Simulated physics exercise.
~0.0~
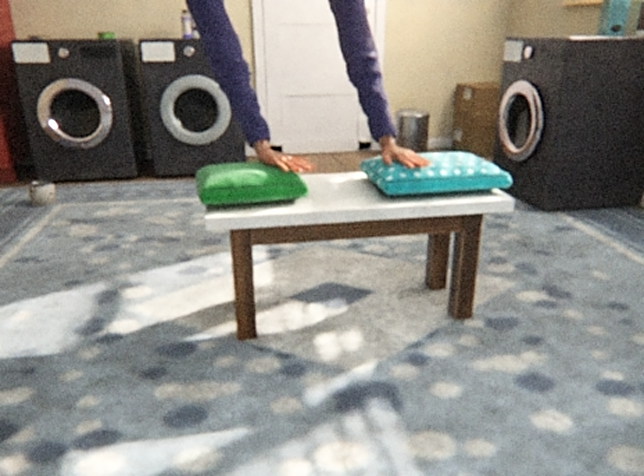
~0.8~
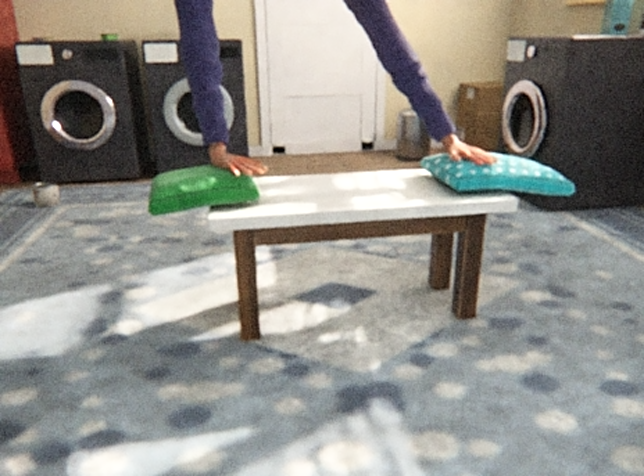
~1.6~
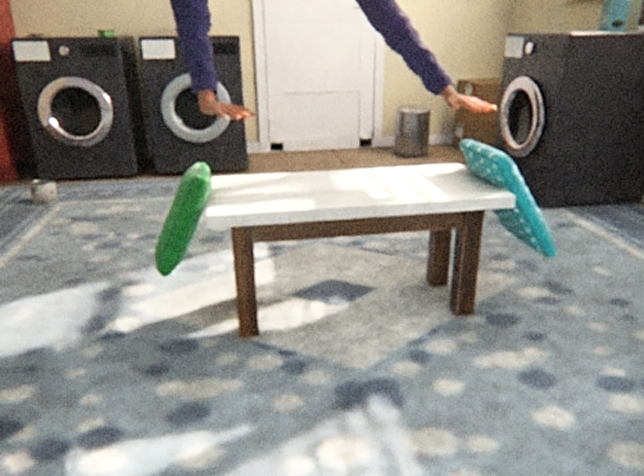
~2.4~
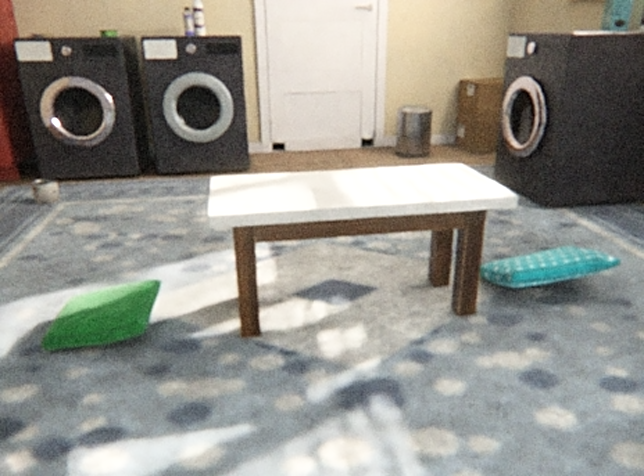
Green and turquoise cushions being pushed outward by two hands on a low white-topped table, tipping off opposite ends onto the floor.
